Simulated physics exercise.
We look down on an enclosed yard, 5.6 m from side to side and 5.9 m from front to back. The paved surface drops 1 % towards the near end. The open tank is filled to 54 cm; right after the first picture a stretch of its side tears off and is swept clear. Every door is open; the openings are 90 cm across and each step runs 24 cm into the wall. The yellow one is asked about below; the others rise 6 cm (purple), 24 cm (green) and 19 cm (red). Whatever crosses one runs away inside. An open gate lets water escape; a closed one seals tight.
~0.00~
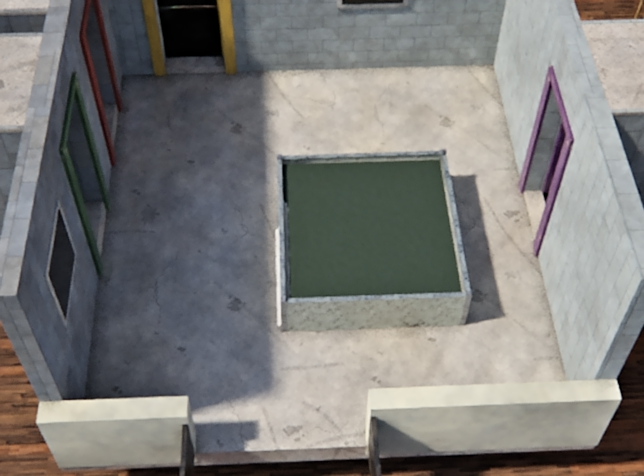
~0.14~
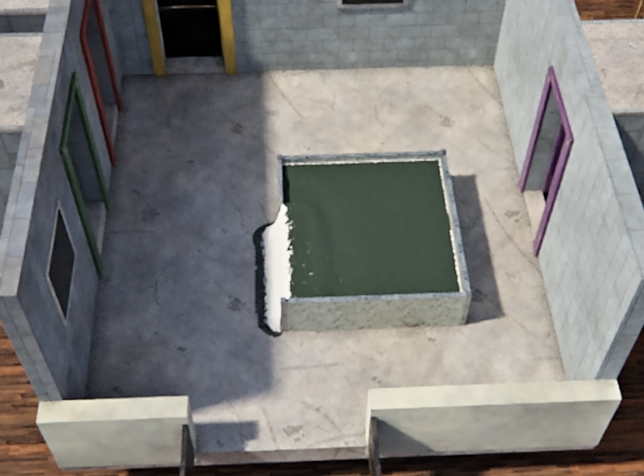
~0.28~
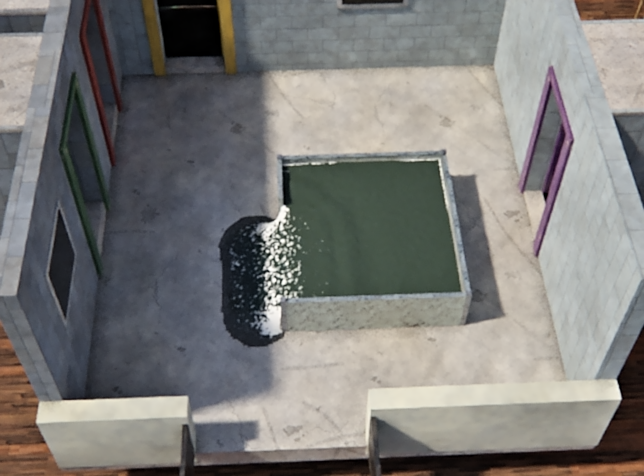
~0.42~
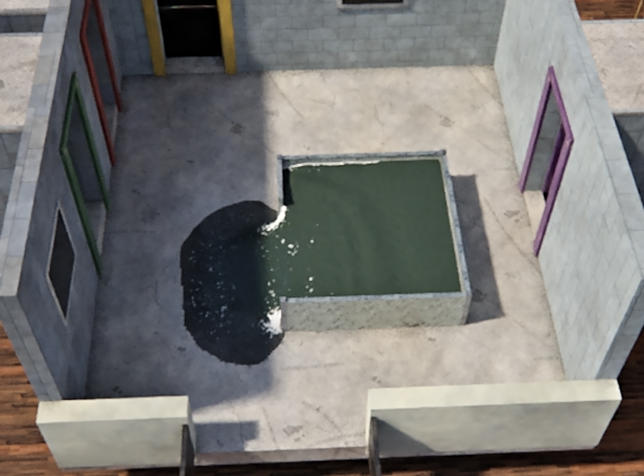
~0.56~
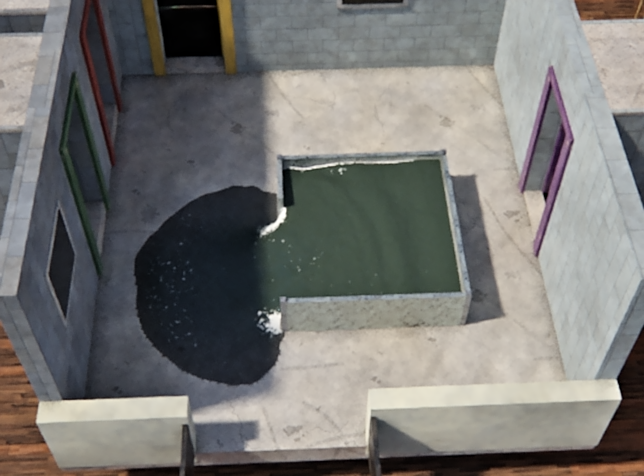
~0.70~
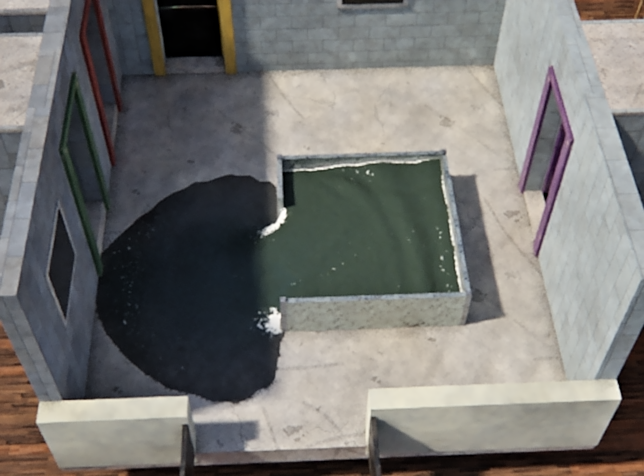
The clip shows a walled yard with coloured door surrounds and a raised tank of dark green water; the tank's left side opens, white foam bursts out, and a dark sheet of water spreads leftward across the pale floor.
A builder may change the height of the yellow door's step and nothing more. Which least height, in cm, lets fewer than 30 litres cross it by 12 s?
It would have to be roughly 9 cm high.
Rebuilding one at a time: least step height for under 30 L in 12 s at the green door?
Roughly 21 cm at green.
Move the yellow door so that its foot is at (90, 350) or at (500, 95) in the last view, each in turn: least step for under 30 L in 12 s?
Roughly 24 and 6.0 cm.
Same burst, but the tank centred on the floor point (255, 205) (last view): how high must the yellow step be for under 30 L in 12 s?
Some 12.5 cm.
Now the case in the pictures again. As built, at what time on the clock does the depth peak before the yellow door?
Near 3.8 s.
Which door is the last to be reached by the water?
Last comes the purple one.
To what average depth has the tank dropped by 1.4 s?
Roughly 36 cm on average.
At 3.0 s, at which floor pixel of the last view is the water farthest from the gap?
At about (123, 81).
After 1.4 s water covers 25 % of the floor, deepest (33 cm) near (95, 315); it has not reached the yellow door.
After 3.0 s water covers 45 % of the floor, deepest (34 cm) near (81, 437); 9 cm at the yellow door, 0 litres in over its 11 cm step.
After 12.0 s water covers 95 % of the floor, deepest (14 cm) near (575, 417); 4 cm at the yellow door, 13 litres in over its 11 cm step.
At the yellow door as built, the water arrived by 2.8 s and peaked near 15 cm at 3.8 s.
Run again over the same 12 s with other heights there, 46 litres in over 8 cm, 16 litres over 10.5 cm. The limit of 30 litres is kept from about 9 cm up.
